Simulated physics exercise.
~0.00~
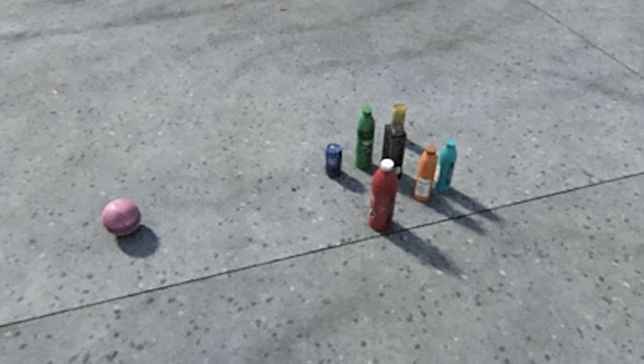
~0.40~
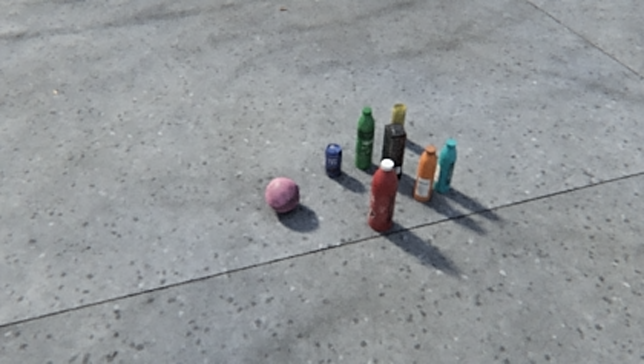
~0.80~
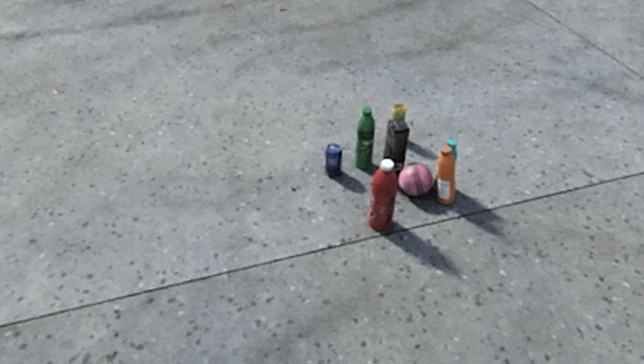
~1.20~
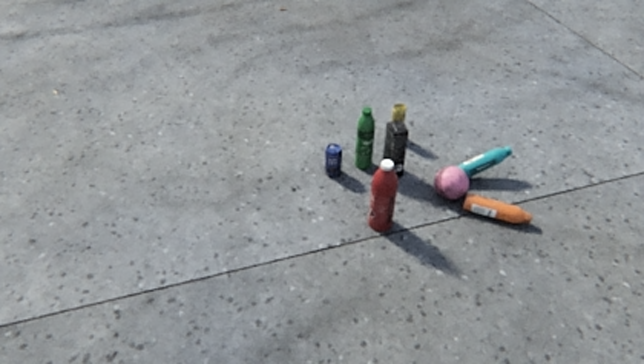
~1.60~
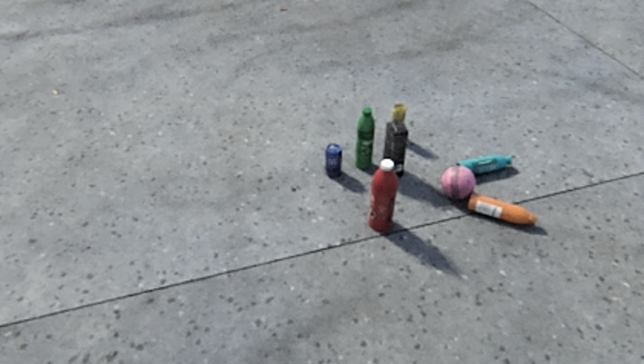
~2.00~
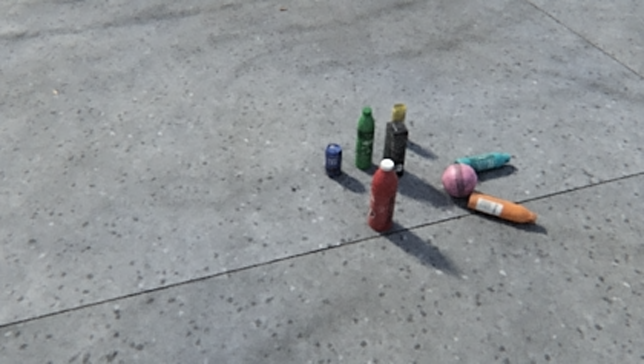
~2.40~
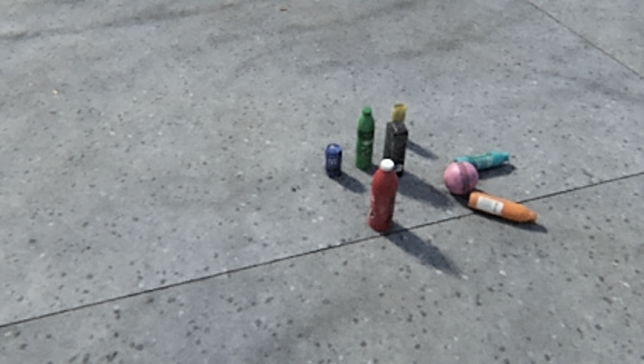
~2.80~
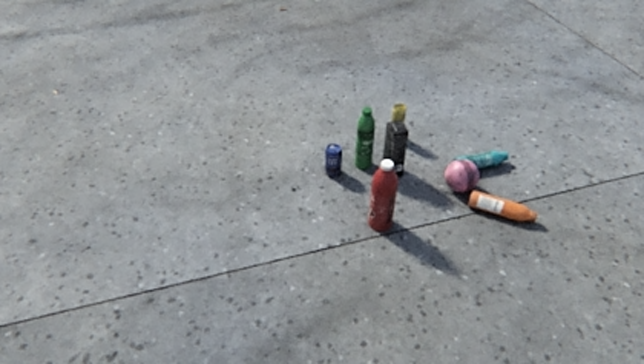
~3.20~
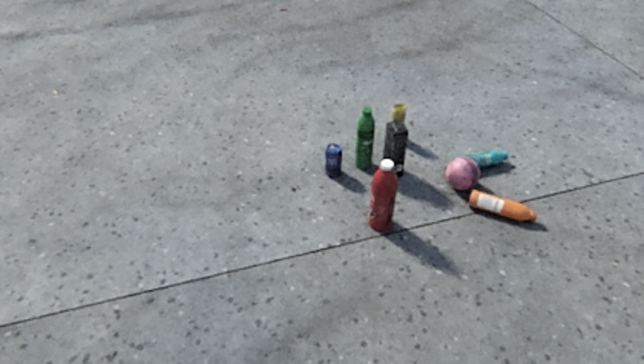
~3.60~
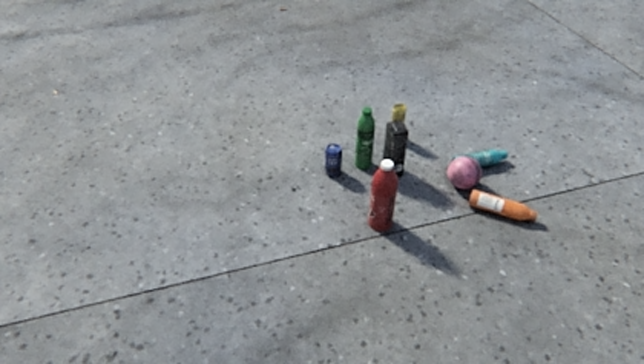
A grey, speckled concrete floor crossed by thin seams is seen from above at an angle, with patches of shadow. A pink ball is at the left, while a small blue can, a green bottle, a black carton, a yellow-topped item, and red, orange and turquoise bottles stand grouped right of centre. The ball rolls right, passes behind the red bottle and strikes the orange bottle. The orange and turquoise bottles topple to the right, and the ball slows between them. It finally sits beside the two fallen bottles, while the rest of the group remains standing.
